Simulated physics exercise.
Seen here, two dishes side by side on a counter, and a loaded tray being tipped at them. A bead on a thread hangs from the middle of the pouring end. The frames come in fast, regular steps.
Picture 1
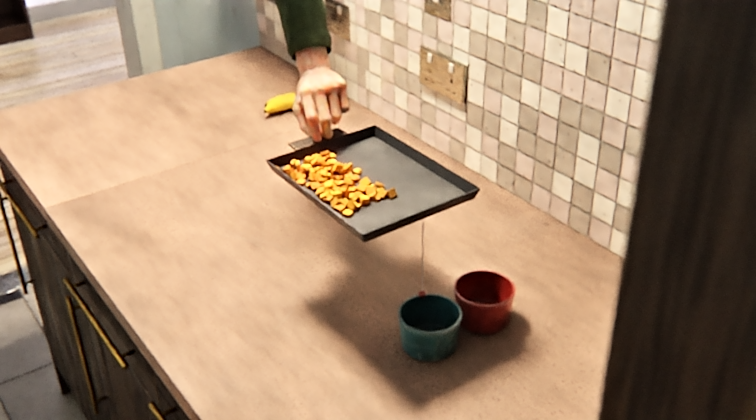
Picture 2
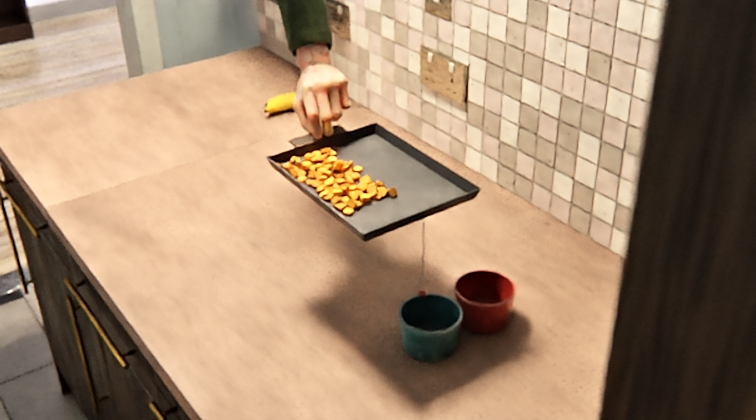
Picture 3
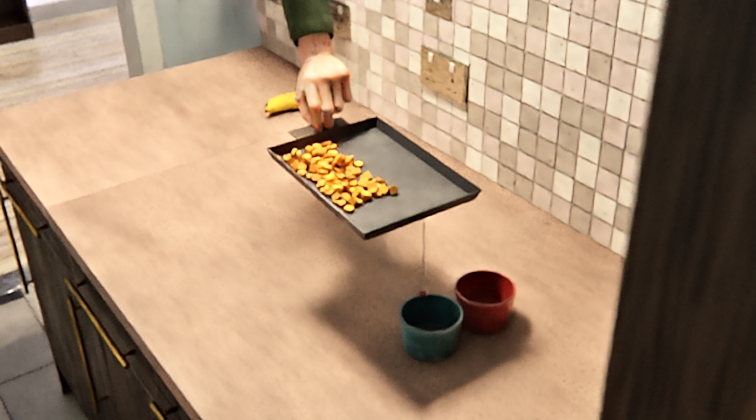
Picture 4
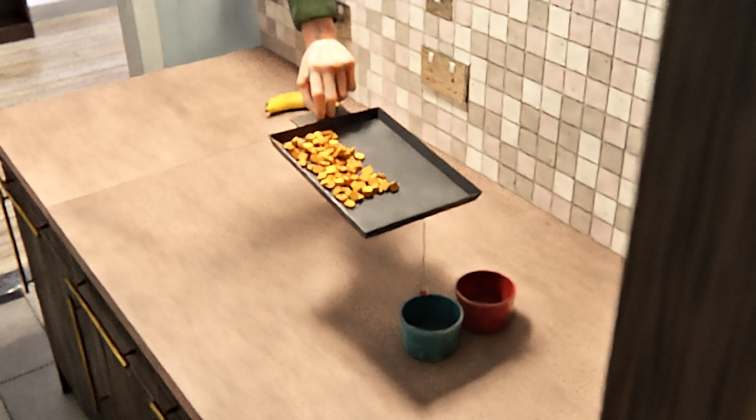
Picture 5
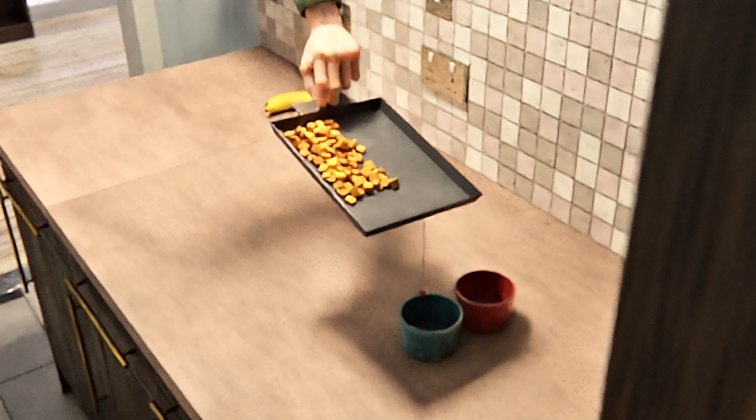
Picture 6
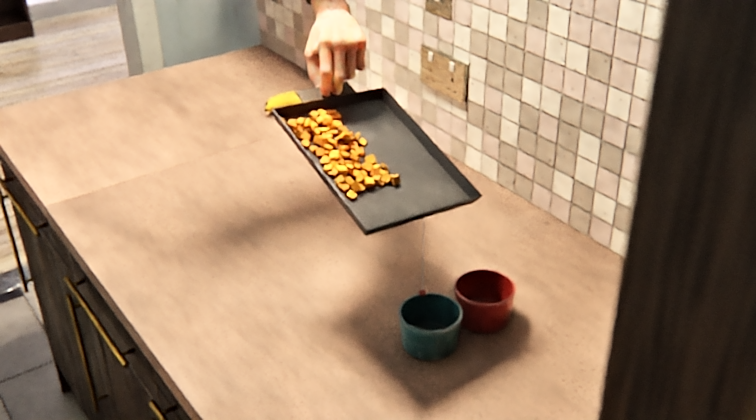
Kitchen counter with a hand raising the back of a dark tray of small orange pieces above teal and red dishes.
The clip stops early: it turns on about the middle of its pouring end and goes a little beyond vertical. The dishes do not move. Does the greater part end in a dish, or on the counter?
In the dishes lies more than half of it.
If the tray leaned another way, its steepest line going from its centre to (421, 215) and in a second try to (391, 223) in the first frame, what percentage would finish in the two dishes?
Roughly 50 per cent, and 10 per cent.
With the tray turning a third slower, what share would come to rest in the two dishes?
Roughly 80 in a hundred.
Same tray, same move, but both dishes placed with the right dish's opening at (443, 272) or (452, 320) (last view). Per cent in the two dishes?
In turn 0 and 40 in a hundred.
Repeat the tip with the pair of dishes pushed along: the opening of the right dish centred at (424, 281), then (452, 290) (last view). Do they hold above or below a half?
At the first place under half, at the second not half.
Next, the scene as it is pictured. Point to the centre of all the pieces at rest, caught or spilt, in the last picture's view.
At about (476, 322).
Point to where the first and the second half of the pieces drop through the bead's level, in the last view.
Around (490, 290) and then (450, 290).
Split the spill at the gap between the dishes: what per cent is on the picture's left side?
Near 30 %.
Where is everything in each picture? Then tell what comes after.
The first picture shows corners of the pouring end at (364, 231) and (475, 188), level; middle of the load at (339, 179), small crackers; left dish at (449, 341); right dish at (504, 314); bead on its thread at (422, 294).
The second picture shows corners of the pouring end at (365, 230) and (475, 188), level; middle of the load at (339, 177).
The third picture shows corners of the pouring end at (366, 230) and (476, 189), tipped barely, lowest at the right corner; middle of the load at (340, 172).
The fourth picture shows corners of the pouring end at (367, 228) and (477, 191), tipped a little, lowest at the right corner; middle of the load at (341, 164).
The fifth picture shows corners of the pouring end at (368, 227) and (477, 193), tipped a little, lowest at the right corner; middle of the load at (342, 156).
The sixth picture shows corners of the pouring end at (369, 226) and (477, 194), tipped clearly, lowest at the right corner; middle of the load at (344, 148); left dish at (449, 340); right dish at (504, 313).
Soon, tray tipped steeply; most on the tray; a small part in the air.
A while on, tray tipped past a quarter turn; a small part on the tray; about a quarter in the left dish; about a quarter in the right dish; about a quarter outside both; about a quarter in the air.
Towards the end, tray tipped past a quarter turn; about a quarter in the left dish; about a third in the right dish; about a third outside both.
Finally, tray tipped past a quarter turn; about a quarter in the left dish; about a third in the right dish; about a third outside both.
